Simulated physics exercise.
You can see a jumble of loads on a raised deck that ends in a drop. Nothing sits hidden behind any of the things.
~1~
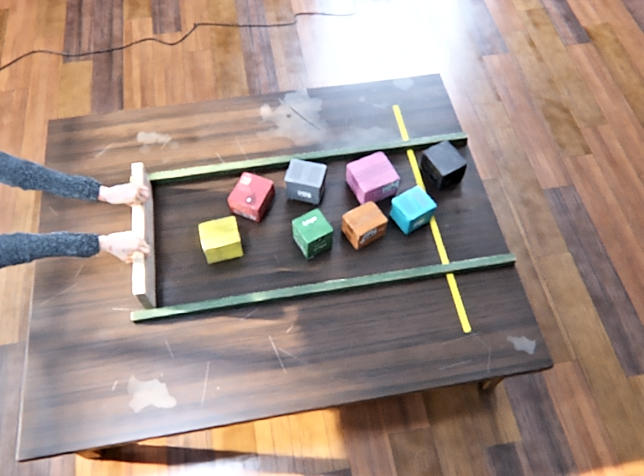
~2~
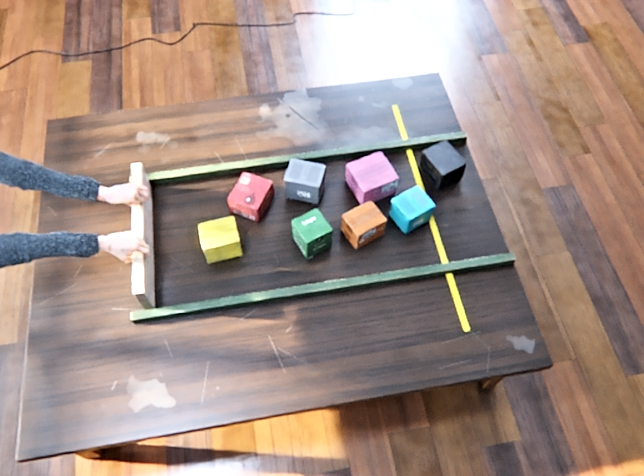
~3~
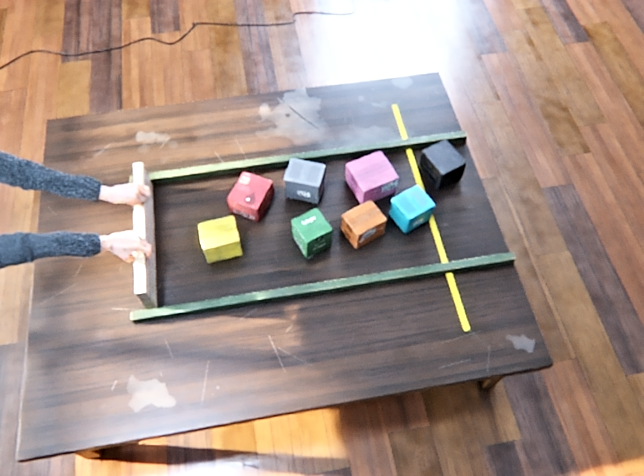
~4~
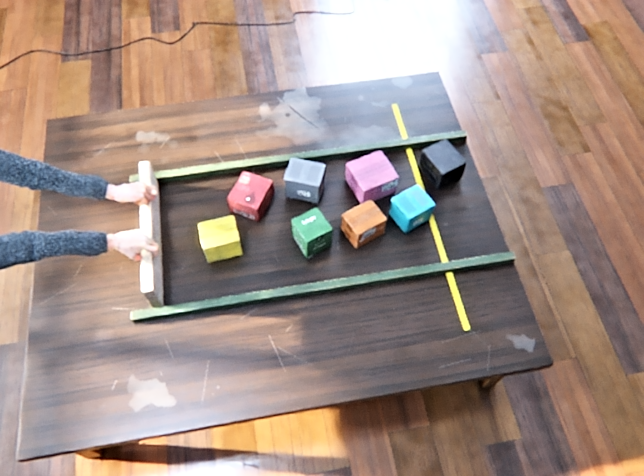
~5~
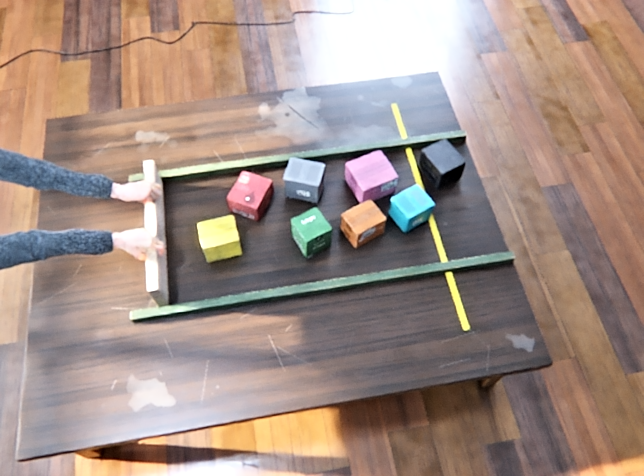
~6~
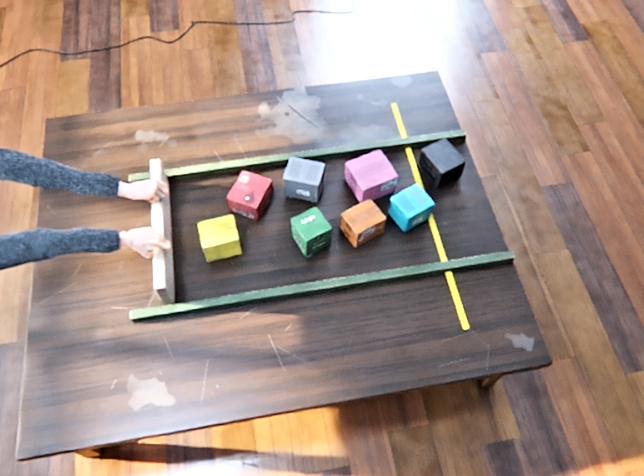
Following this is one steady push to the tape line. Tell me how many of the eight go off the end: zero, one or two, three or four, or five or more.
I reckon the ones pushed off reach three but not past four.
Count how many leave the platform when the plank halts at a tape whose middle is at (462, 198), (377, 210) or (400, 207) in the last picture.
Going through each try, you'd get 6, 1 and 2.
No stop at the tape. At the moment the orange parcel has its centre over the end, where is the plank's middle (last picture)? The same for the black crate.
For the orange parcel, about (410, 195); for the black crate, about (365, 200).
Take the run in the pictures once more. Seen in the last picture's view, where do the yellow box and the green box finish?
Final positions - yellow box around (448, 206), green box around (482, 209).
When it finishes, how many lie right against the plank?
2.
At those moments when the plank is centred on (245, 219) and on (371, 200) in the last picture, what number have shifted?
That gives 2 for the first and 8 for the second.
Early on, none off yet; black crate at rest near (441, 164); turquoise tote at rest near (411, 209); pink parcel at rest near (371, 177).
A while later, none off yet; black crate at rest near (441, 164); turquoise tote travelled a little near (429, 206); pink parcel travelled about its own width near (395, 176).
Further along, none off yet; black crate leaning a little near (489, 159); turquoise tote travelled well along near (493, 200); pink parcel travelled well along near (456, 167).
Finally, the number that fall off is three or four; lost, orange parcel, pink parcel, turquoise tote and black crate.
